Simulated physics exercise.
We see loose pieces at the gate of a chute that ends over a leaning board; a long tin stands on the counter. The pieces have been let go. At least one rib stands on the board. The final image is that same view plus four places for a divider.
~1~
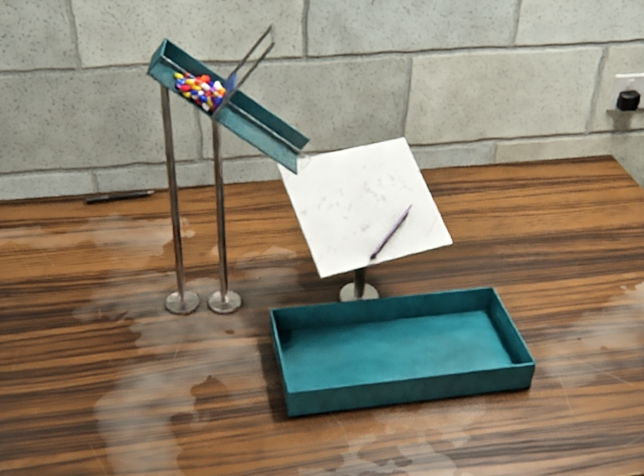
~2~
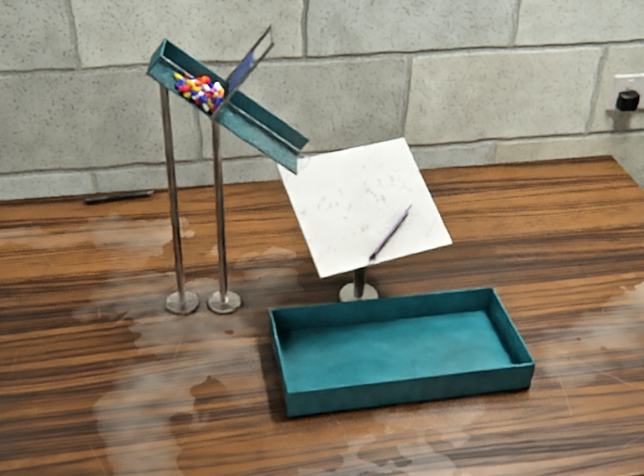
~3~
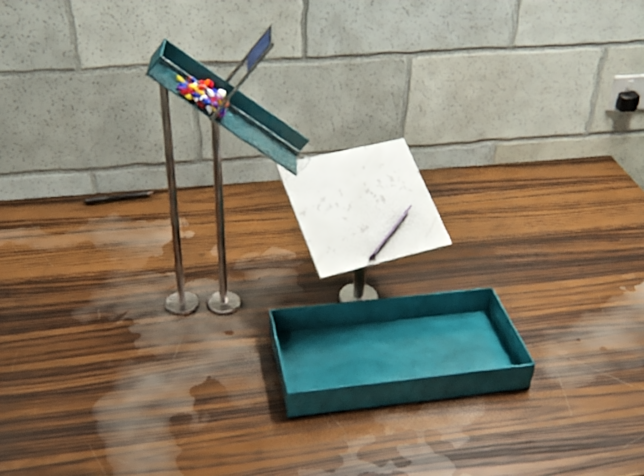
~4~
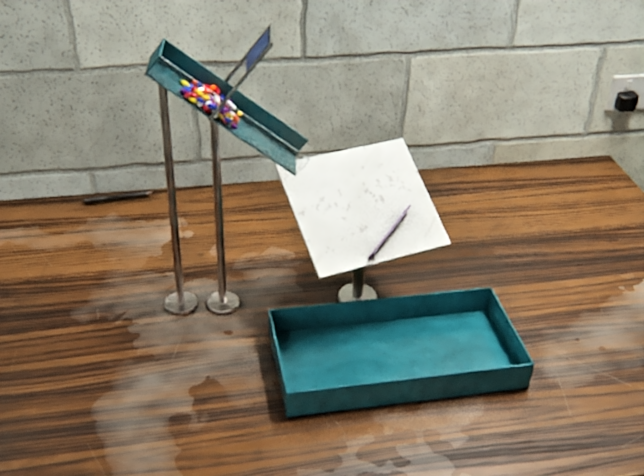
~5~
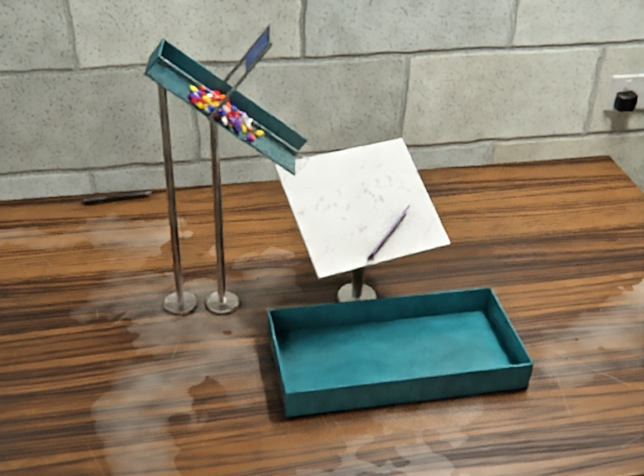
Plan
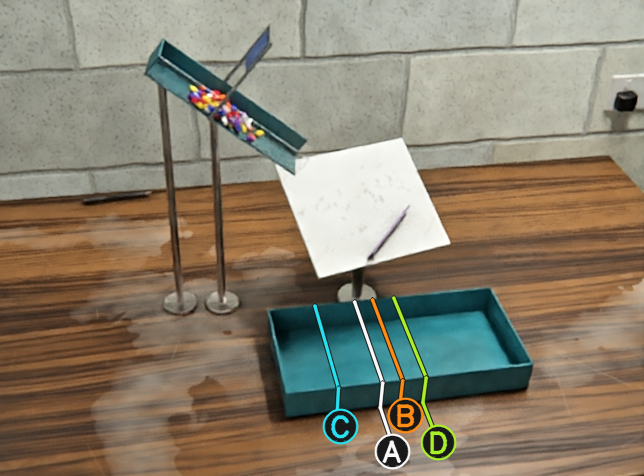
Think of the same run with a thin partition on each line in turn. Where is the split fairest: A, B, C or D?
The best line is A.
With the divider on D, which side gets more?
The left side.
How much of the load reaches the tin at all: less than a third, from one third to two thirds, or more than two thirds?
It is from one third to two thirds.
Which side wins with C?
Right.
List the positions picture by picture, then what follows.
In the first frame, load behind the gate at (202, 91), jelly beans; lip of the chute at (297, 165), sloping fairly steeply.
In the second frame, middle of the board at (365, 204), tilted fairly steeply; middle of its low edge at (389, 260); of its high edge at (342, 151).
In the third frame, front corners of the tin at (288, 393) and (535, 364), empty; front of the load at (221, 112).
In the fourth frame, middle of the load at (210, 100); its front at (240, 113), about a quarter of the way to the lip; rib from (410, 205) to (373, 253).
In the fifth frame, middle of the load at (219, 106); its front at (260, 134), about half of the way to the lip.
On the marked copy, line A crosses the front rim at (382, 381); line B crosses the front rim at (402, 379); line C crosses the front rim at (338, 387); line D crosses the front rim at (425, 376).
With A, of what is caught, about half on the left of the divider, about half on the right.
With B, of what is caught, nearly all on the left of the divider, a small part on the right.
With C, of what is caught, none on the left of the divider, all on the right.
With D, of what is caught, nearly all on the left of the divider, a small part on the right.
